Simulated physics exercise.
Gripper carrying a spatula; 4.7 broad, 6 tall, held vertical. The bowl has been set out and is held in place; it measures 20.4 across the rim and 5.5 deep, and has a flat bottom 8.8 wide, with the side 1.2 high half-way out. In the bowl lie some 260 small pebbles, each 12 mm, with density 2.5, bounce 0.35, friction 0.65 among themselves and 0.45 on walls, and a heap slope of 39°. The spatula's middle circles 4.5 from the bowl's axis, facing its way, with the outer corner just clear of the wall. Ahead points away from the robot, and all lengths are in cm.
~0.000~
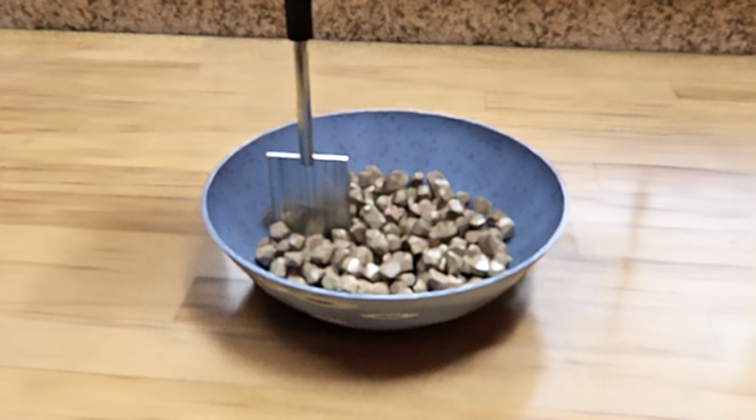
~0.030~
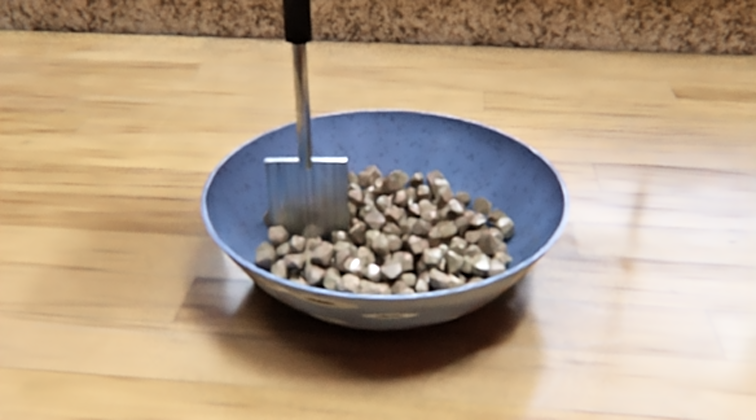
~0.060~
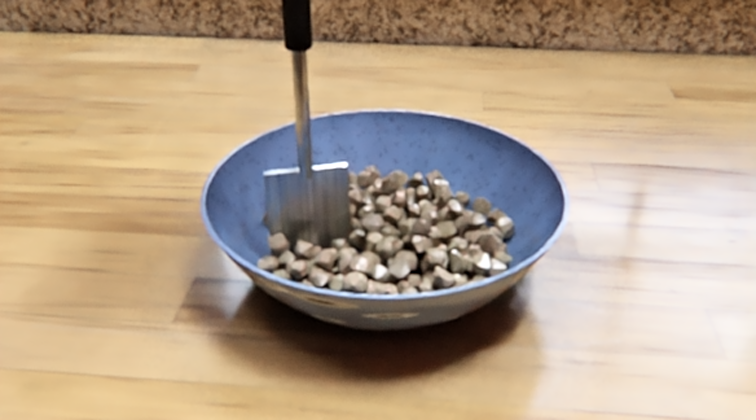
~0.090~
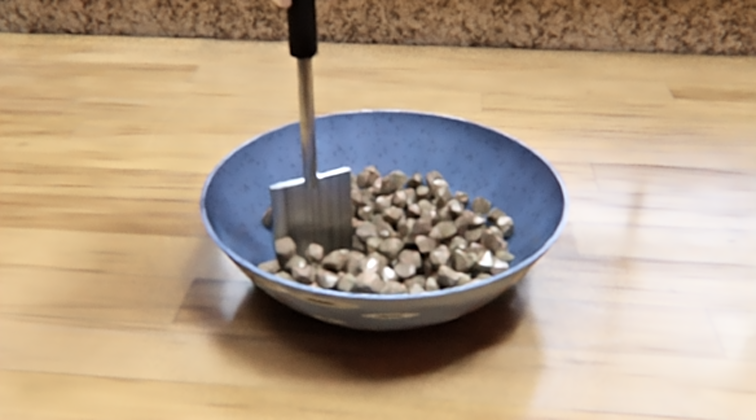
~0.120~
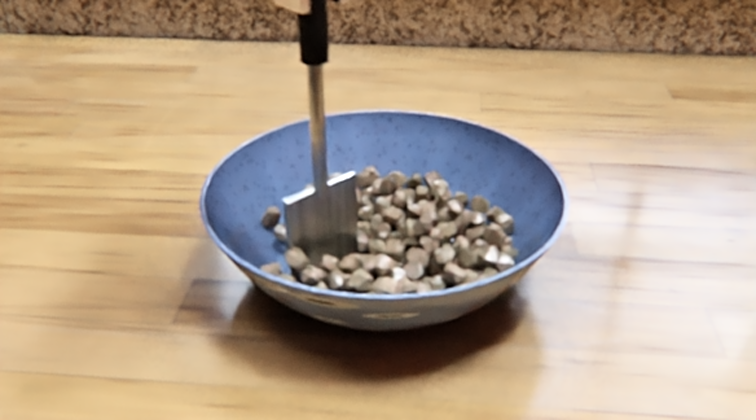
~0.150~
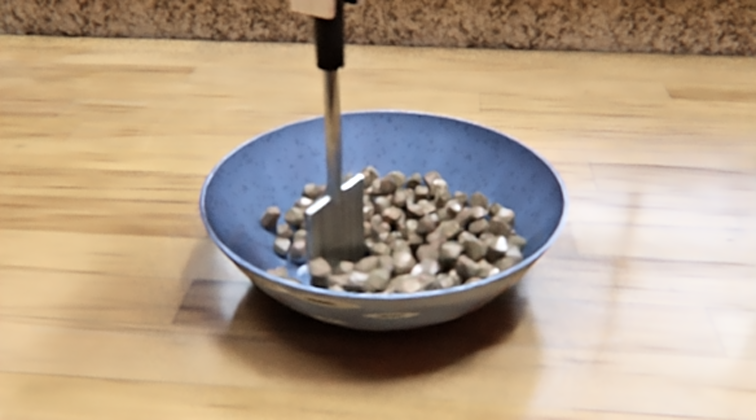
Blue bowl of small brown-grey pebbles on a wooden counter, an upright metal spatula turning and sweeping slightly rightward through their left side.
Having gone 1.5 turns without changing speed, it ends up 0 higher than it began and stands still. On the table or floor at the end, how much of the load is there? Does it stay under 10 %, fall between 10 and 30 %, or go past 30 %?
It falls between 10 and 30 %.
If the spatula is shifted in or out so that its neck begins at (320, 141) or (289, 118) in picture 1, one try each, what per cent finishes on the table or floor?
Close to 5 and 25 in a hundred.
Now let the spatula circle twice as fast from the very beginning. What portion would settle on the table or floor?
That would be some 40 percent.
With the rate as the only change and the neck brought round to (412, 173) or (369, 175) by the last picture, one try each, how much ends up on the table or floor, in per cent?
First try: Around 40 %; second try: Around 30 %.
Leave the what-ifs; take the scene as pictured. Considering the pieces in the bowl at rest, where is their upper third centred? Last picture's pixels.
Near (468, 191).
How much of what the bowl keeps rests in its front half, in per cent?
I'd say around 35 per cent.
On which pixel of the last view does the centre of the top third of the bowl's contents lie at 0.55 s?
Near (367, 137).
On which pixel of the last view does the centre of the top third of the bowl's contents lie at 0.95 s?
About (395, 278).
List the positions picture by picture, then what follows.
In the first picture, spatula neck at (306, 132), 0° round; upper third of the load around (391, 231), from x 265 to 505, top at y 175; 258 in the bowl.
In the second picture, spatula neck at (304, 136), 5° round; upper third of the load around (390, 231), from x 265 to 505, top at y 175.
In the third picture, spatula neck at (304, 144), 19° round; upper third of the load around (387, 242), from x 265 to 505, top at y 175.
In the fourth picture, spatula neck at (309, 153), 33° round; upper third of the load around (390, 246), from x 270 to 505, top at y 175.
In the fifth picture, spatula neck at (320, 161), 47° round; upper third of the load around (397, 259), from x 270 to 510, top at y 175.
In the sixth picture, spatula neck at (335, 168), 61° round; upper third of the load around (414, 255), from x 270 to 515, top at y 175; 258 in the bowl.
After 0.55 s, 249° round, highest piece 7 above the table; 239 in the bowl, 12 on the table or floor, 7 in flight or on the tool.
After 0.95 s, 77° round, highest piece 7 above the table; 213 in the bowl, 42 on the table or floor, 3 in flight or on the tool.
After 1.35 s, 180° round, highest piece 6 above the table; 210 in the bowl, 48 on the table or floor.
After 2.05 s, 180° round, highest piece 6 above the table; 210 in the bowl, 48 on the table or floor.
At rest, 210 in the bowl, 48 on the table or floor. That is 19 % on the table or floor.
